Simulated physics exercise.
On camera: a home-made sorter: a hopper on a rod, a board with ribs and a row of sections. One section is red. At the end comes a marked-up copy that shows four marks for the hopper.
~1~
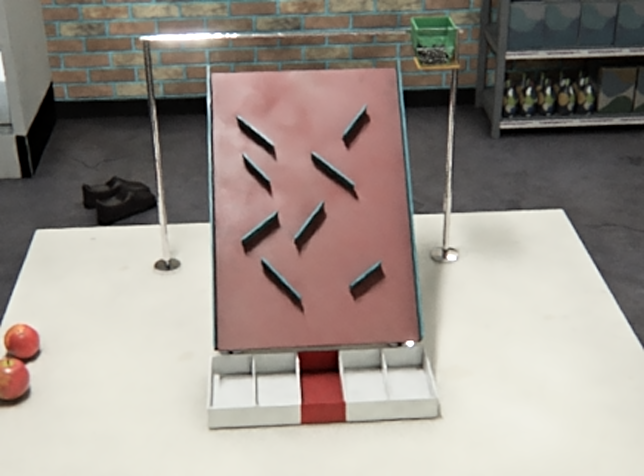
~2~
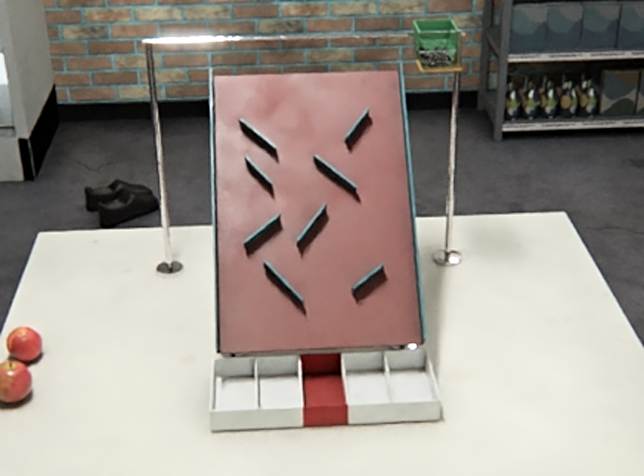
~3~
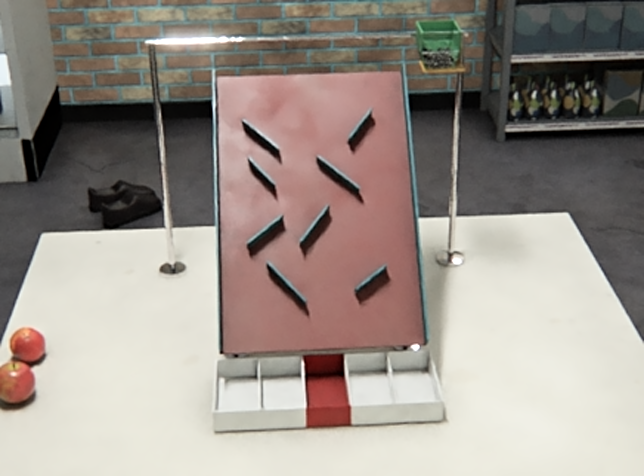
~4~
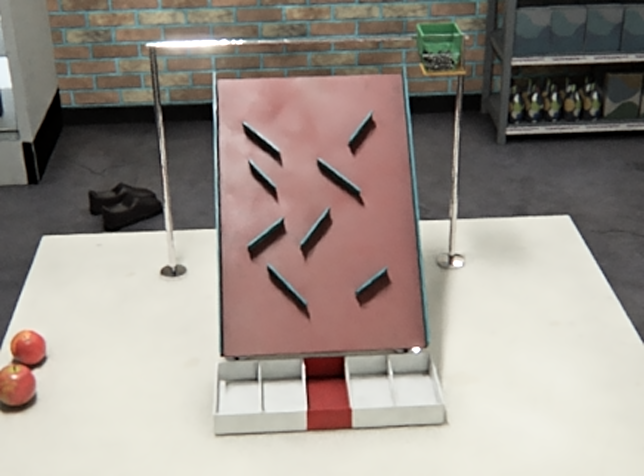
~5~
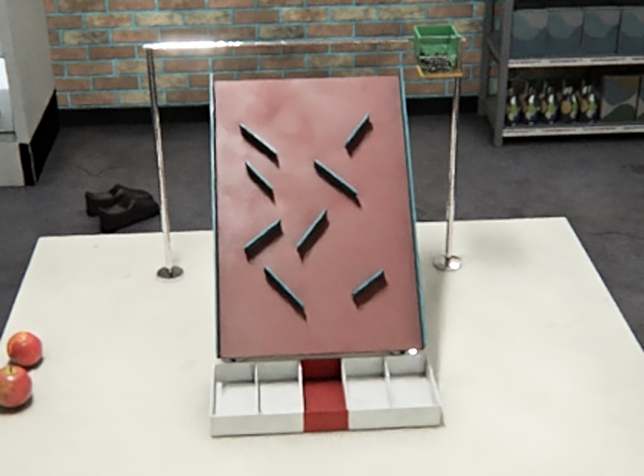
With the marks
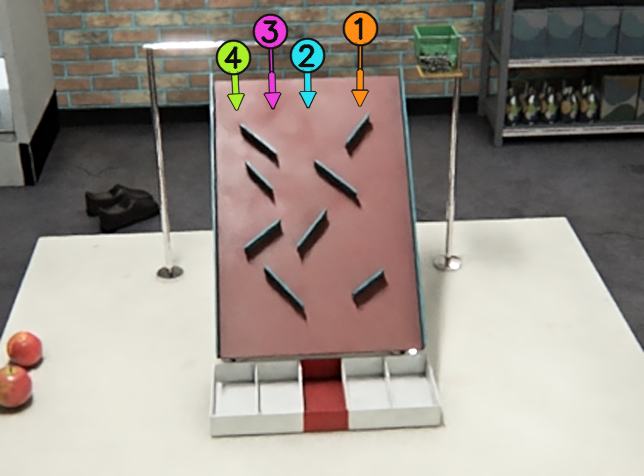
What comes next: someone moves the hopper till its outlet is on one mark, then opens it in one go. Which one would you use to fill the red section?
I would pick mark 3.
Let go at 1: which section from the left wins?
It is the fifth one.
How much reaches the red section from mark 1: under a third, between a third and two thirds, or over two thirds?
Mark 1 gives under a third.
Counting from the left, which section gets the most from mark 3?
The third.
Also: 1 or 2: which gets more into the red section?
It is 2.
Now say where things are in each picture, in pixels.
Hopper (432, 53), black beans, door shut, in the first frame.
Ribs (240, 118) to (276, 147), (346, 137) to (369, 107), (245, 156) to (272, 183), in the second frame.
Ribs (317, 155) to (360, 188), (248, 243) to (283, 215), (300, 241) to (328, 205), in the third frame.
Ribs (268, 264) to (307, 303), (357, 291) to (388, 267), in the fourth frame.
Red section (326, 419), number 3 of 5 from the left, in the fifth frame.
On the marked copy, mark 1 meets the board at (359, 100); mark 2 meets the board at (308, 101); mark 3 meets the board at (272, 102); mark 4 meets the board at (236, 104).
With 1, about a tenth in the red section, roughly half in other sections, roughly a quarter held on the board, about a tenth outside the box.
With 2, roughly a third in the red section, roughly half in other sections, about a tenth held on the board.
With 3, the larger part in the red section, roughly a quarter in other sections, just a few held on the board.
With 4, roughly a third in the red section, roughly half in other sections, about a tenth held on the board, about a tenth outside the box.
